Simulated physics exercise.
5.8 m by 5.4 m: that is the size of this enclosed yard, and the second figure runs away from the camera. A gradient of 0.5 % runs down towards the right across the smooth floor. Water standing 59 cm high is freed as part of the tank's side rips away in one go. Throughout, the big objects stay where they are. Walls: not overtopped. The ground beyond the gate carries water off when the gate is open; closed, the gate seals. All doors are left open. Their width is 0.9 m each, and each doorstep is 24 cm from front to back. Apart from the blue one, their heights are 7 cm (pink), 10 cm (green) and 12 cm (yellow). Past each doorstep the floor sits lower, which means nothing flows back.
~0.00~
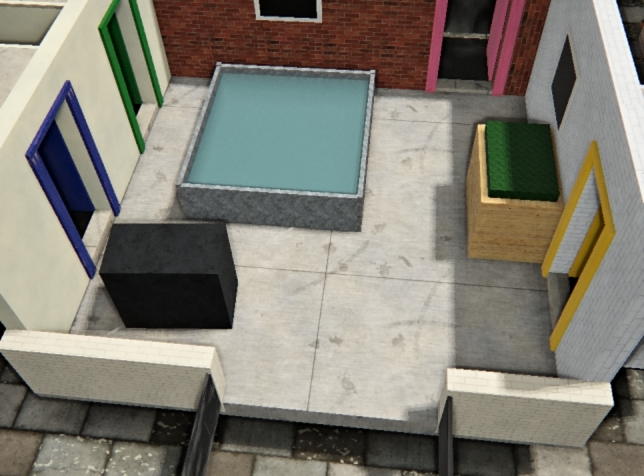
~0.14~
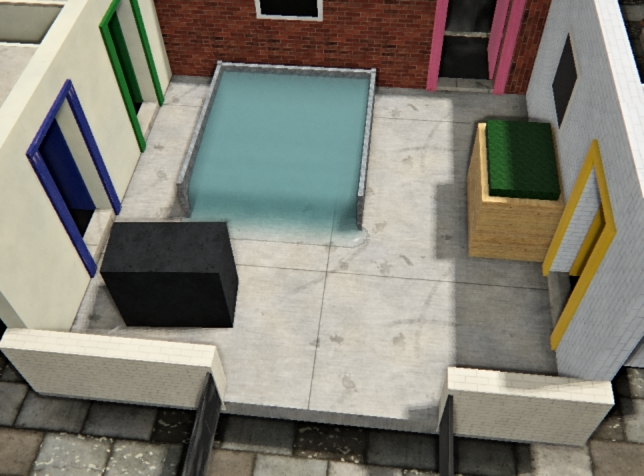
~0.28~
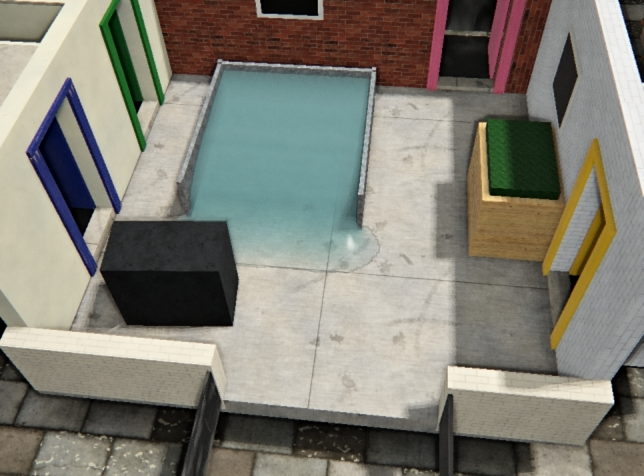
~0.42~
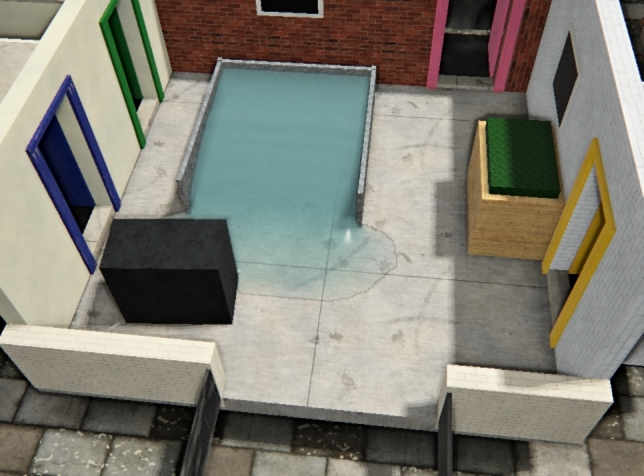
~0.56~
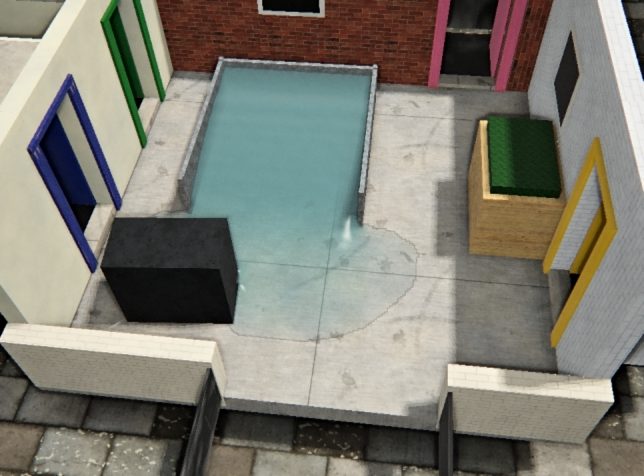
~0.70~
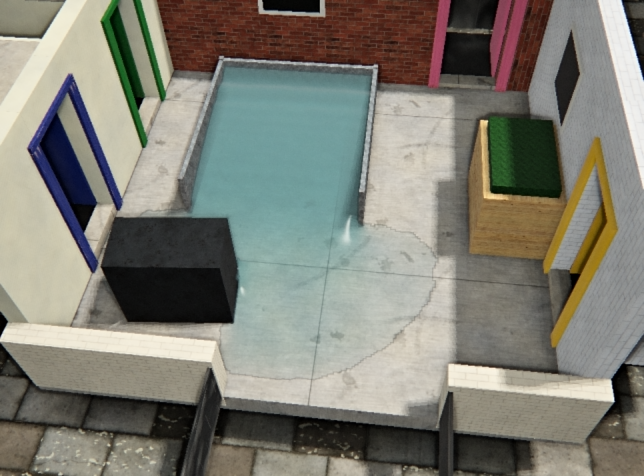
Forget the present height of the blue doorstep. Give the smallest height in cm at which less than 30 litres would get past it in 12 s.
Close to 24 cm is just enough.
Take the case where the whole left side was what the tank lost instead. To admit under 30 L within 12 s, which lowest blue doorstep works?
I'd say close to 16 cm.
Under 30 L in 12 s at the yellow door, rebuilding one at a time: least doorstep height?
Yellow: Roughly 7.5 cm.
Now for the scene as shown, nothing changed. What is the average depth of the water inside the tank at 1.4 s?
About 35 cm.
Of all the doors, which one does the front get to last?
The pink door.
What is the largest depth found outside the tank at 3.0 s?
28 cm.
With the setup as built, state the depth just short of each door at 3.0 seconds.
In cm - blue: 26, pink: 0, green: 2, yellow: 4.
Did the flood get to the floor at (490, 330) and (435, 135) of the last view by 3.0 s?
Note: Point one reached; point two not yet reached.
After 1.4 s water covers 35 % of the floor, deepest (41 cm) near (219, 271); 20 cm at the blue door, 5 litres in over its 14 cm doorstep.
After 3.0 s water covers 55 % of the floor, deepest (28 cm) near (102, 249); 26 cm at the blue door, 109 litres in over its 14 cm doorstep.
After 12.0 s water covers 95 % of the floor, deepest (8 cm) near (529, 114); 6 cm at the blue door, 152 litres in over its 14 cm doorstep.
At the blue door as built, the water arrived by 0.8 s and peaked near 27 cm at 2.2 s.
With a doorstep of 19.5 cm, 72 litres would have come in within the 12 s; with 26.5 cm, 19 litres. So under 30 litres takes about 24 cm.
